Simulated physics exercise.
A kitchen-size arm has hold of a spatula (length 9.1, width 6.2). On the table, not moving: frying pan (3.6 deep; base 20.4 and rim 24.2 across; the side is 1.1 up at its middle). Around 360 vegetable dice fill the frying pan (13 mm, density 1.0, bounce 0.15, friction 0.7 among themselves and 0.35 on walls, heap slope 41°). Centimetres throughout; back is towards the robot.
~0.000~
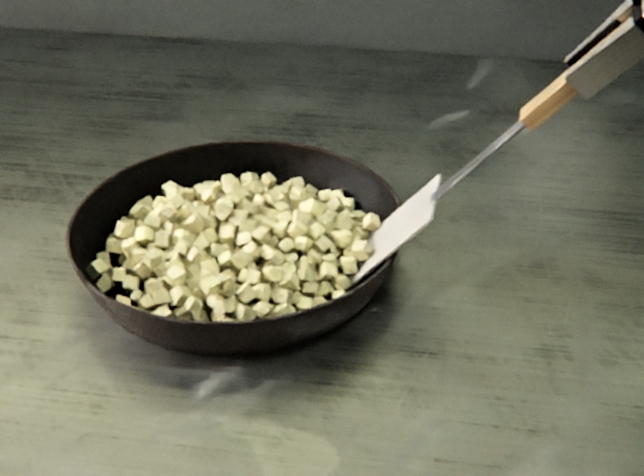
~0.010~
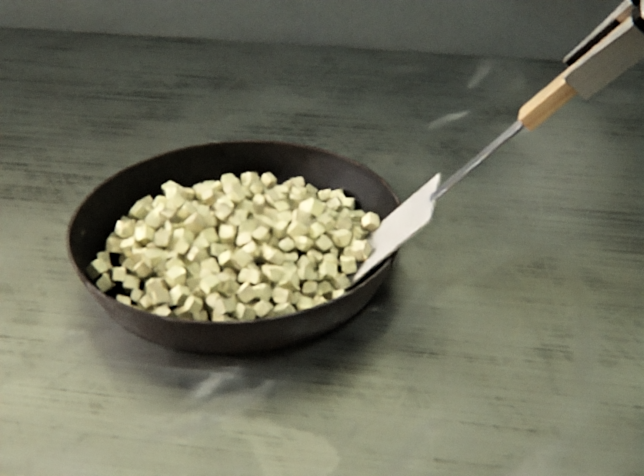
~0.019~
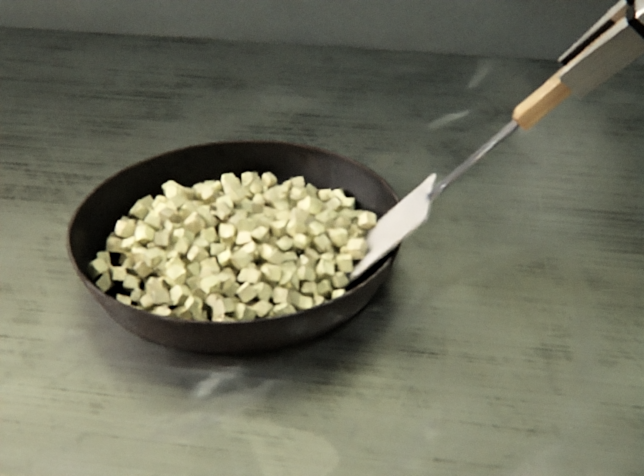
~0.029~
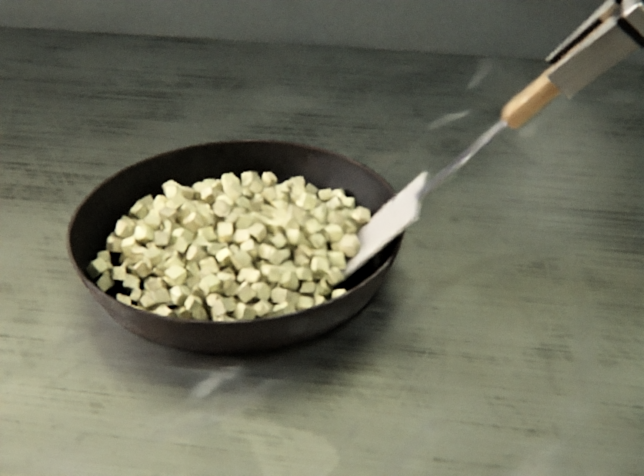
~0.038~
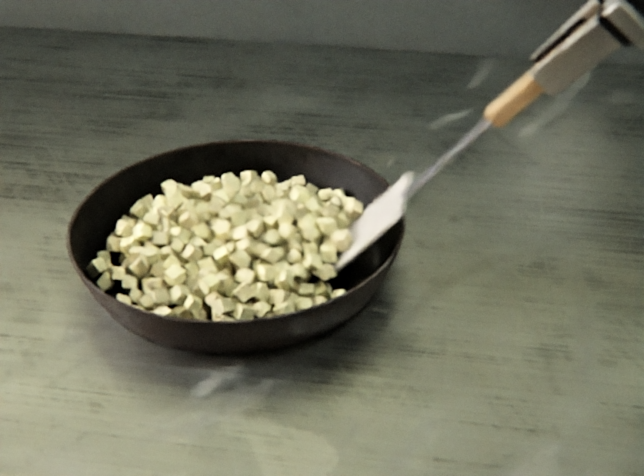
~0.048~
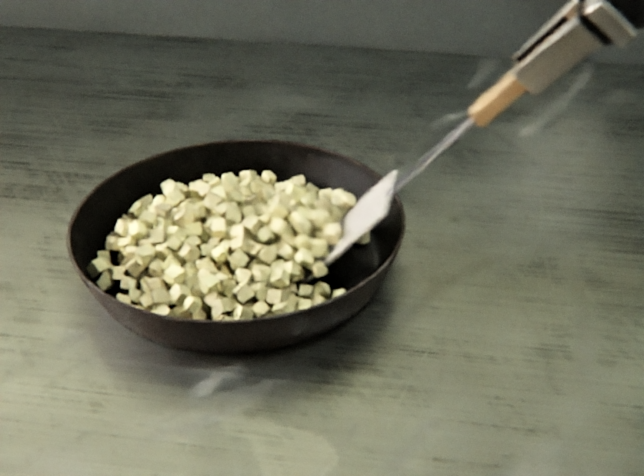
On a streaked grey-green tabletop, a dark frying pan sits heaped with small pale cubes, while a robot arm at the upper right holds a spatula against the pan's right side. The spatula barely moves at first, then slides left into the pan, nudging the nearest cubes slightly inward.
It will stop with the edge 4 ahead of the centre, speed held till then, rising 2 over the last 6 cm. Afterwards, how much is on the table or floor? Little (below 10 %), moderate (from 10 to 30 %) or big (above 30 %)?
Share on the table or floor: Moderate (from 10 to 30 %).
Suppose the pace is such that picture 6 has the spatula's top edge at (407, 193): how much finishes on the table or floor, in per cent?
About 0 per cent.
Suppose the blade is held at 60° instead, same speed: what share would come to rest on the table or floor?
It would be near 15 per cent.
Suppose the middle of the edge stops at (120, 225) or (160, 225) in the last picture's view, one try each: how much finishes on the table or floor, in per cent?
About 30 and 20 per cent.
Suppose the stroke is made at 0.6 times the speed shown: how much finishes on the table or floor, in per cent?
About 0 per cent.
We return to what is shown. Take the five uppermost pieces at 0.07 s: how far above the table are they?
Some 6 cm.
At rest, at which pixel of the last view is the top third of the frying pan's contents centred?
Near (139, 234).
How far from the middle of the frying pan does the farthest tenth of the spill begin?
About 25 cm.
After 0.07 s, sloping 48°, highest piece 6 above the table; 360 in the frying pan.
After 0.10 s, sloping 48°, highest piece 8 above the table; 360 in the frying pan.
After 0.31 s, sloping 48°, highest piece 7 above the table; 309 in the frying pan, 45 on the table or floor, 6 on the blade or in flight.
After 1.36 s, sloping 48°, highest piece 5 above the table; 304 in the frying pan, 56 on the table or floor.
In the end, 304 in the frying pan, 56 on the table or floor. That is 16 % on the table or floor.
